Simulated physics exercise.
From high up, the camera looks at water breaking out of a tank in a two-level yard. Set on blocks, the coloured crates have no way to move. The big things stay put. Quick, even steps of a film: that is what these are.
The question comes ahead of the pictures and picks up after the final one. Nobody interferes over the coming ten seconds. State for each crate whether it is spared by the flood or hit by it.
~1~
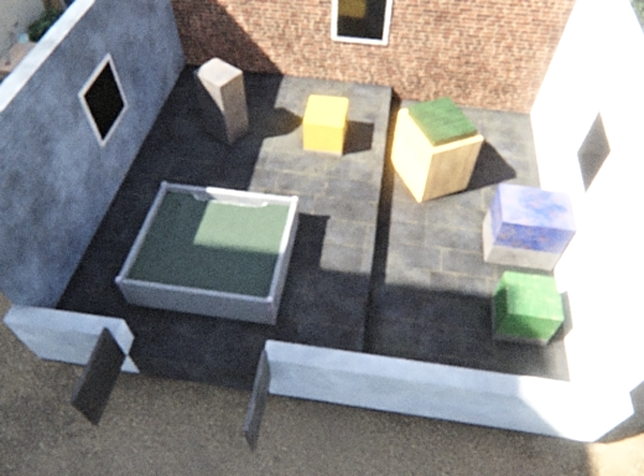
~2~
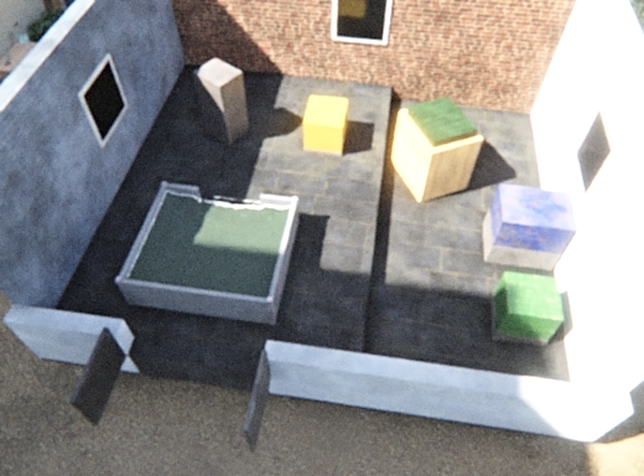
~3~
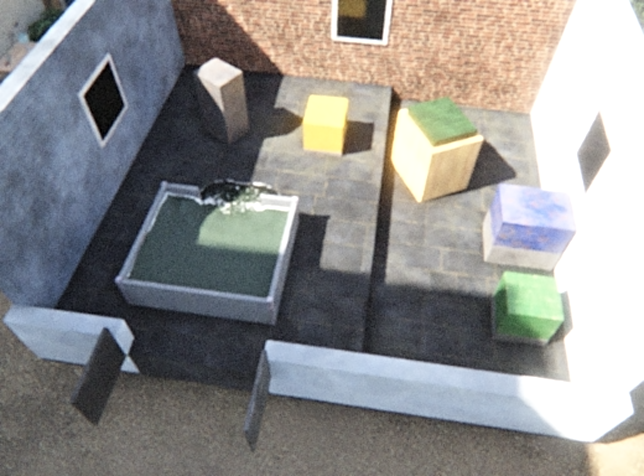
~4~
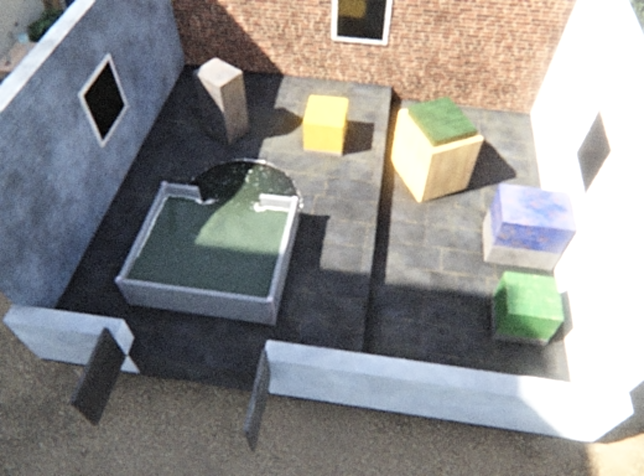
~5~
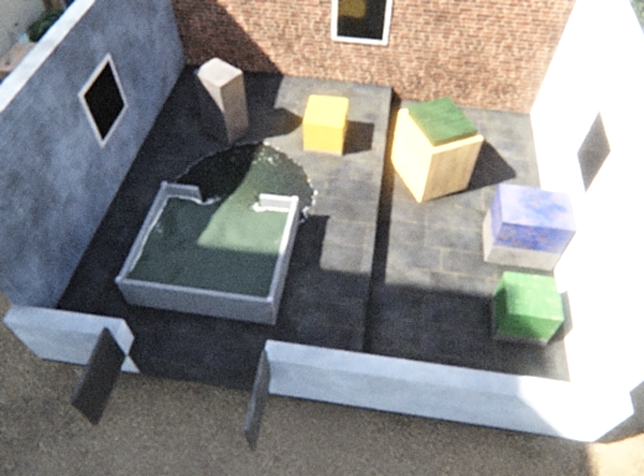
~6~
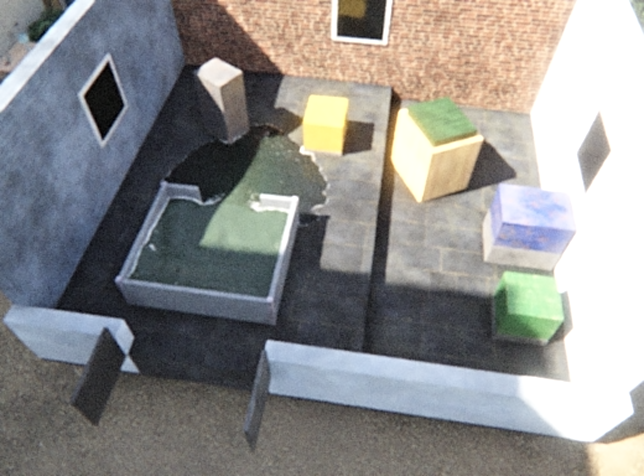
In order: The yellow crate will be reached by the flood. The green crate will be out of the flood. The blue crate will be out of the flood.
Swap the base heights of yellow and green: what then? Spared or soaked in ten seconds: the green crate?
With the swap, the green crate avoids the flood.
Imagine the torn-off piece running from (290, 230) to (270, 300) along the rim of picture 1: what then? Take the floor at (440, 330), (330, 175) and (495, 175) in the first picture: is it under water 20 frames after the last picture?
Spot one: Reached by the flood. Spot two: Spared by the leak. Spot three: Reached by the flood.
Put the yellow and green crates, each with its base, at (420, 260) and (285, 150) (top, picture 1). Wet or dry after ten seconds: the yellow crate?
Well, the yellow one goes wet in the end.
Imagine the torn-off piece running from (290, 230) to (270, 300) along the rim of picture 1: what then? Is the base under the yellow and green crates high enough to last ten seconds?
As I see it, yellow stays clear and green is doused.
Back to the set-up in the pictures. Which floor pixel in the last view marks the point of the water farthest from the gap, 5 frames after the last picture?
Near (309, 81).
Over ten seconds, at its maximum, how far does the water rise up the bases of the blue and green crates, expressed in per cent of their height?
20 and 30 %, roughly.
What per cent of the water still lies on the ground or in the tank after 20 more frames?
100 per cent.
A moment on, water covers 20 % of the floor; the yellow crate water round its plinth, the green crate not reached, the blue crate not reached.
Next, water covers 25 % of the floor; the yellow crate water round its plinth, the green crate not reached, the blue crate not reached.
Then, water covers 45 % of the floor; the yellow crate water round its plinth, the green crate not reached, the blue crate water round its plinth.
Later, water covers 65 % of the floor; the yellow crate water round its plinth, the green crate water round its plinth, the blue crate water round its plinth.
In the end, water covers 85 % of the floor; the yellow crate was topped, the green crate stayed above the water, the blue crate stayed above the water.
